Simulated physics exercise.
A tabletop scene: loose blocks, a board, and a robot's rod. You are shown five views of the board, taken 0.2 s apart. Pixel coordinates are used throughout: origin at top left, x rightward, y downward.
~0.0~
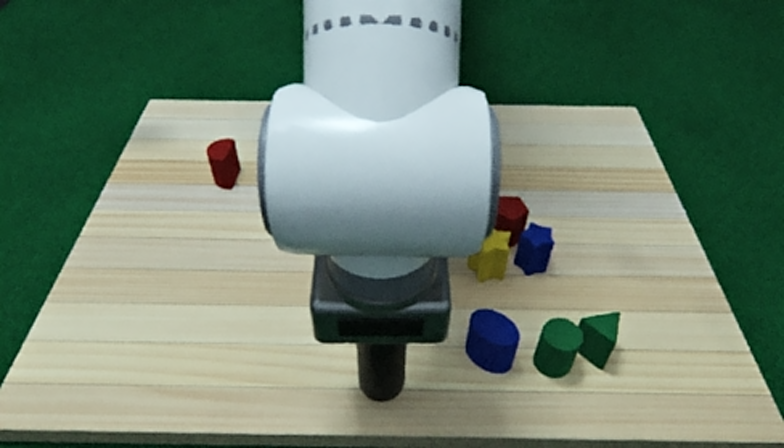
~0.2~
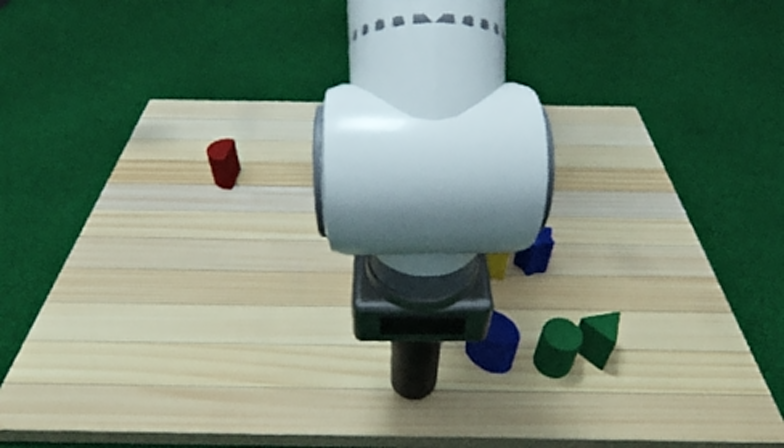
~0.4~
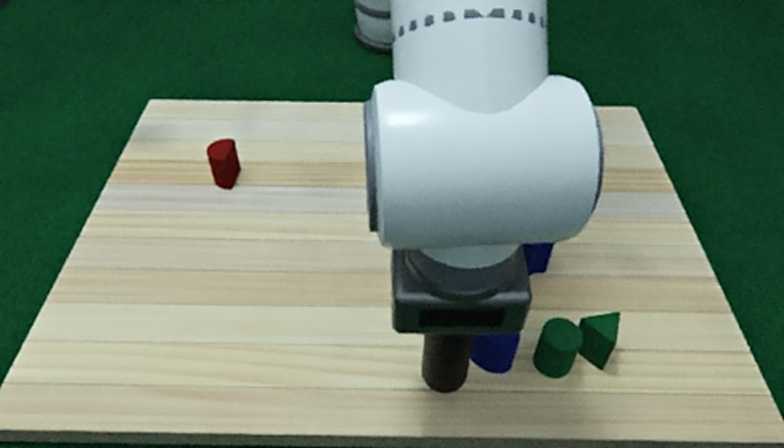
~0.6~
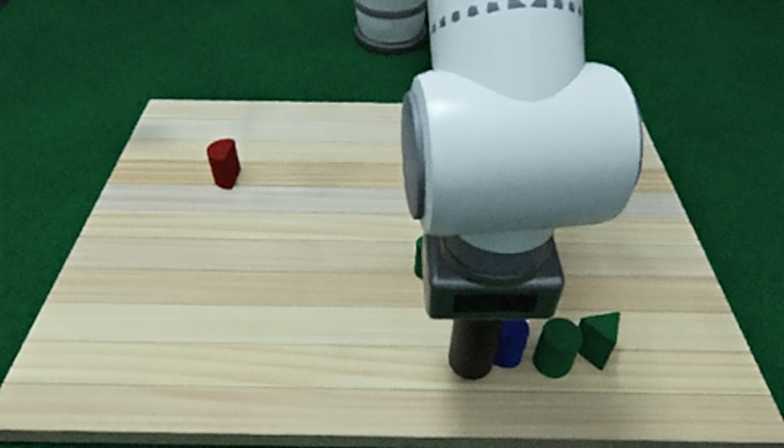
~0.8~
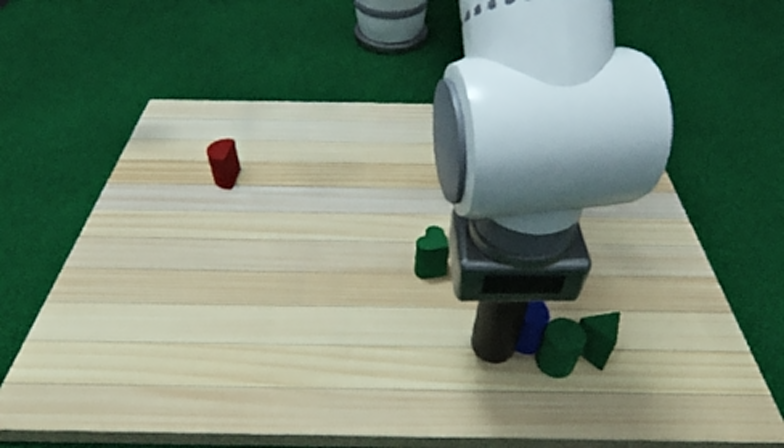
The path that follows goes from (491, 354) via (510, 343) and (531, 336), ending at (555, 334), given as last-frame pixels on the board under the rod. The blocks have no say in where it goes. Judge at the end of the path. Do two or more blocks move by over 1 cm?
My answer is yes.
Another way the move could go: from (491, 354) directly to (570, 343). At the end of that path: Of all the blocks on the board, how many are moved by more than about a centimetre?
Three or more will move.
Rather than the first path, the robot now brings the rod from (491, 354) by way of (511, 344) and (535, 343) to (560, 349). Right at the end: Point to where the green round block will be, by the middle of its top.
Near (603, 351).
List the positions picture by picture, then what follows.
The first frame shows rod tip at (382, 382); block tops, blue elliptical block at (495, 326); green round block at (563, 333); green three-sided block at (606, 324).
The second frame shows rod at (413, 381); blocks unchanged.
The third frame shows rod at (444, 374); blocks unchanged.
The fourth frame shows rod at (470, 362); blue elliptical block partly hidden.
The fifth frame shows rod at (492, 346); blue elliptical block partly hidden; green round block at (566, 333); green three-sided block at (606, 324).
On the path given first. Halfway along, rod at (523, 331); blue elliptical block at (554, 288).
At the end, rod at (558, 326); blue elliptical block at (575, 276), turned 45° anticlockwise; green round block at (585, 340); green three-sided block in place.
